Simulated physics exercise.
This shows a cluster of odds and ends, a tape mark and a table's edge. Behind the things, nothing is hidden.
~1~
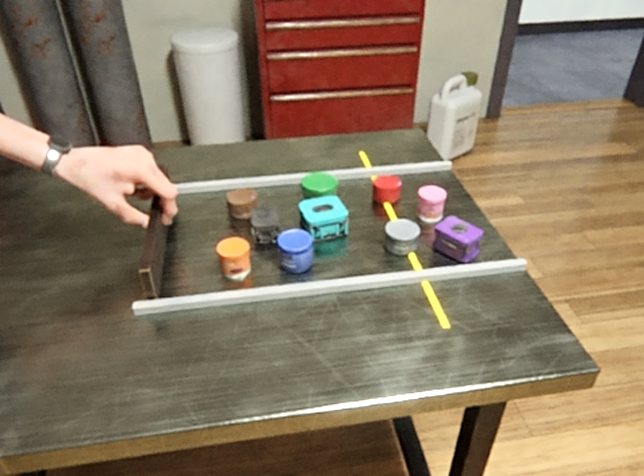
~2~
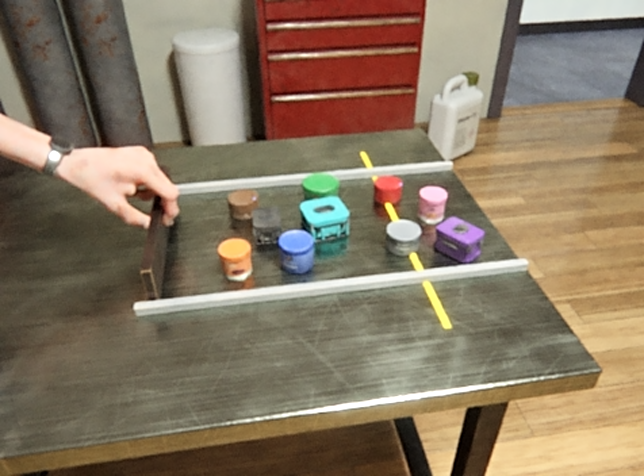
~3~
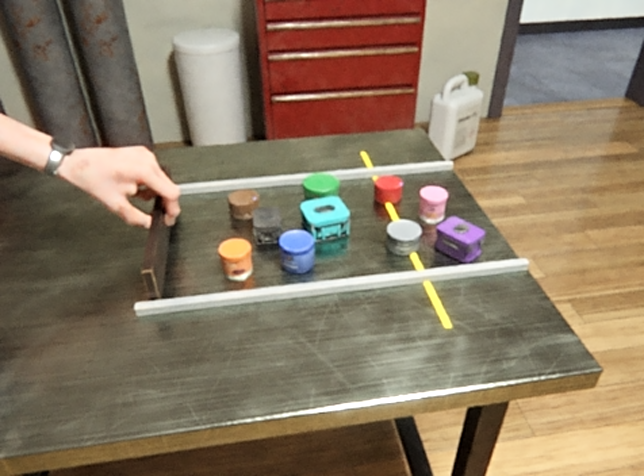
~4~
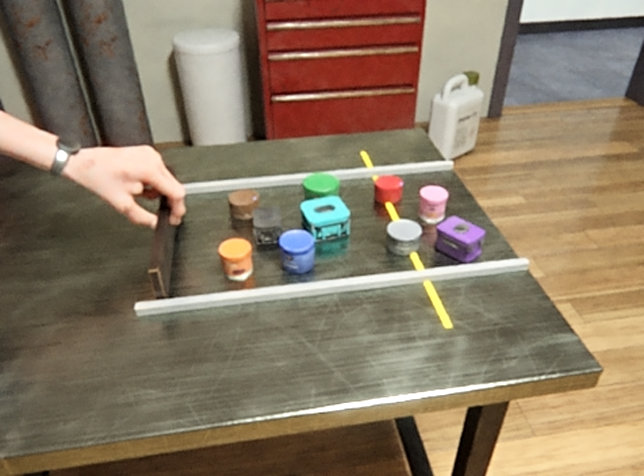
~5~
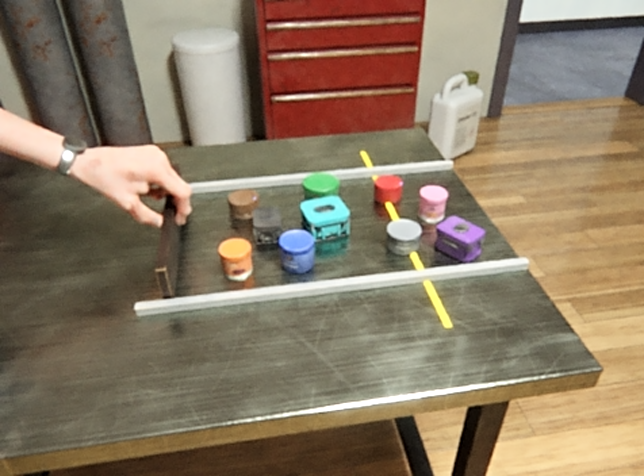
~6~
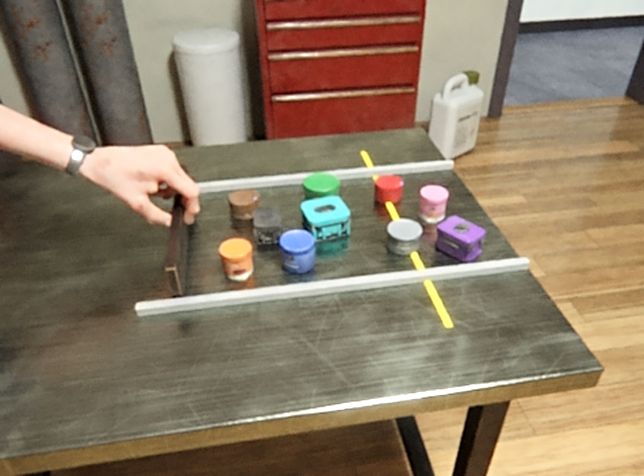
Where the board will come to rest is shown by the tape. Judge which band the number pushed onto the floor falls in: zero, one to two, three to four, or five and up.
Turns out the ones that don't stay up top number zero.
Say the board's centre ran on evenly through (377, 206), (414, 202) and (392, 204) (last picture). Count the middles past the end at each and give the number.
Counts: 0, 1, 0.
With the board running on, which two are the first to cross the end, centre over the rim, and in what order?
The pink pot first, then the purple case.
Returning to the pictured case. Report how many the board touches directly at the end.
My count gives 4.
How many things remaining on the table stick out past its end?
Number: 0.
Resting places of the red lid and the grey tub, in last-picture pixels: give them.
The red lid ends at (424, 185) and the grey tub at (433, 229).
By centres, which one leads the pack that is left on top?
The pink pot finishes nearest.
Soon after, none off yet; purple case at rest near (459, 239); pink pot at rest near (433, 204); red lid at rest near (388, 189).
Then, none off yet; purple case at rest near (463, 240); pink pot moving near (437, 203); red lid moving near (393, 189).
At rest, the number that fall off is zero.
